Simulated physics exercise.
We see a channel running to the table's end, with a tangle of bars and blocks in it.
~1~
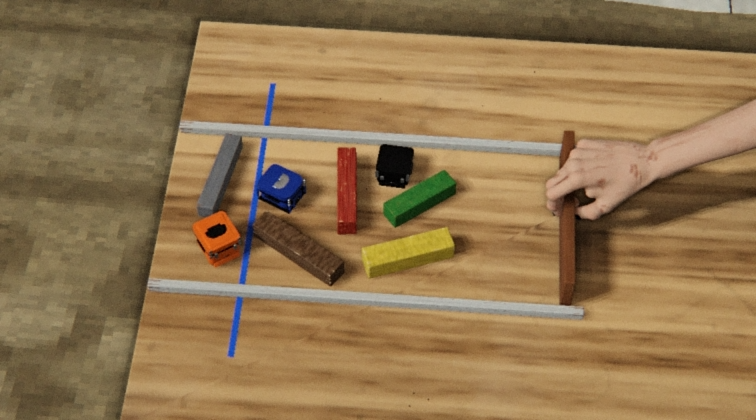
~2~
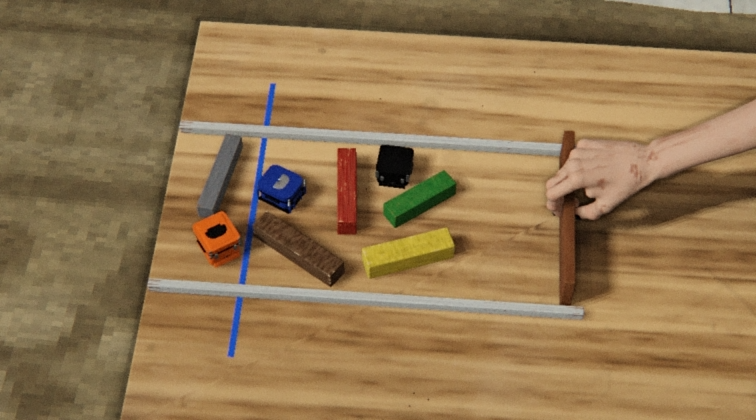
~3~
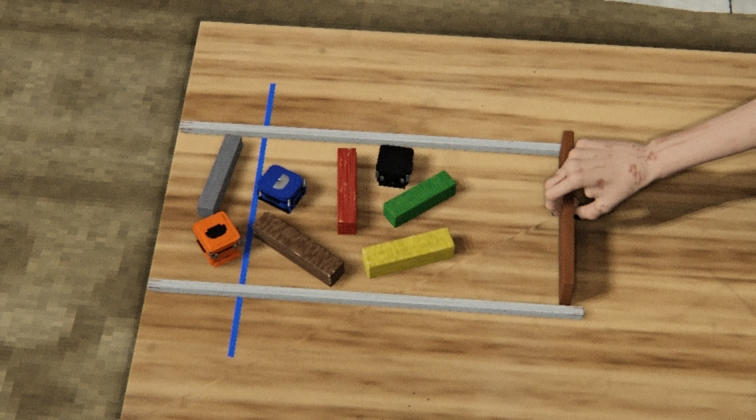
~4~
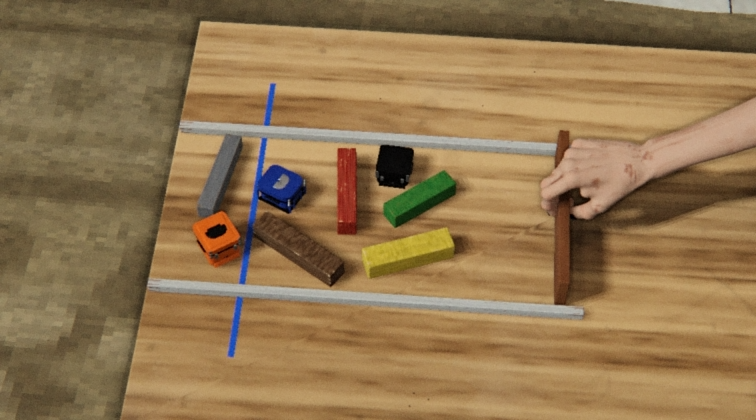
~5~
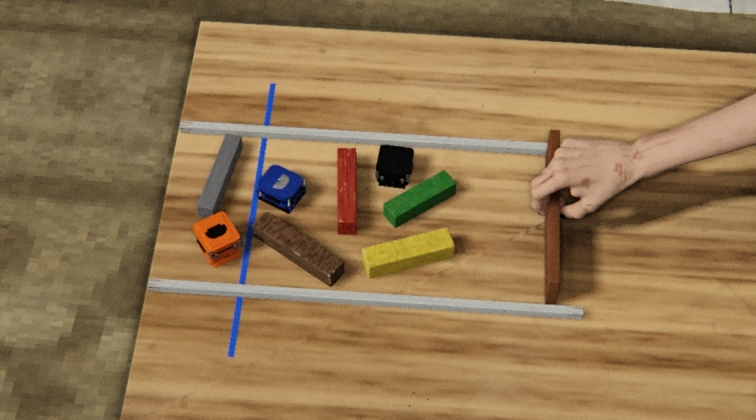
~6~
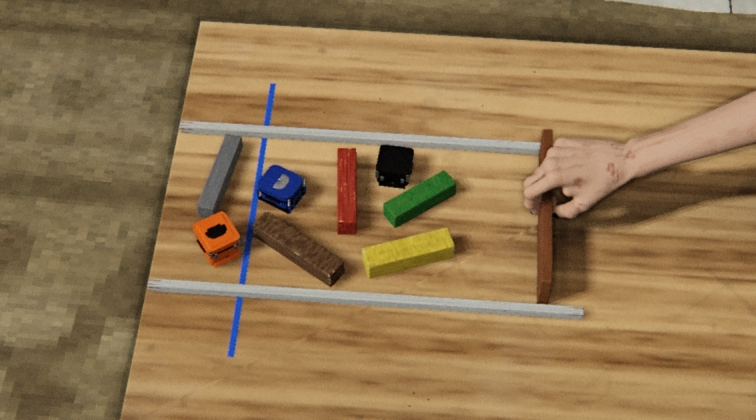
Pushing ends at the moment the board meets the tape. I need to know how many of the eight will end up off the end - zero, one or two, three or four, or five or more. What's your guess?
It sends over the edge a lone piece or a pair.
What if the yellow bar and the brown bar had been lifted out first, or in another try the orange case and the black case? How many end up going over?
Try 1: 0; try 2: 0.
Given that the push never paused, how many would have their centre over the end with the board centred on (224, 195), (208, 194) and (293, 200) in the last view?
In order of the places given, that's 4, 4 and 0.
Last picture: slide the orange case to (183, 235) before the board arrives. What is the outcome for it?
That orange case heads down.
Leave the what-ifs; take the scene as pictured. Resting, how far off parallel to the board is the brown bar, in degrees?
Angle: Around 30°.
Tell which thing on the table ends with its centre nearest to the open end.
Result: The brown bar.
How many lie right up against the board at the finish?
3 of them.
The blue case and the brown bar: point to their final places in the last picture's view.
The blue case comes to rest at (188, 182), and the brown bar comes to rest at (170, 235).
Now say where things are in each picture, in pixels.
In the first picture, grey bar (220, 176); orange case (217, 239); blue case (281, 189); board (567, 217); tape (253, 211).
In the second picture, orange case (217, 239); yellow bar (408, 253).
In the third picture, blue case (281, 189); red bar (347, 190).
In the fourth picture, grey bar (220, 176); green bar (420, 199).
In the fifth picture, orange case (217, 239); board (553, 216).
In the sixth picture, grey bar (220, 176); orange case (217, 239); blue case (281, 189); board (545, 216); tape (253, 211).
A little later, none off yet; grey bar at rest near (220, 176); orange case at rest near (217, 239); blue case at rest near (281, 189).
When it is over, the number that fall off is one or two; down, orange case and grey bar.
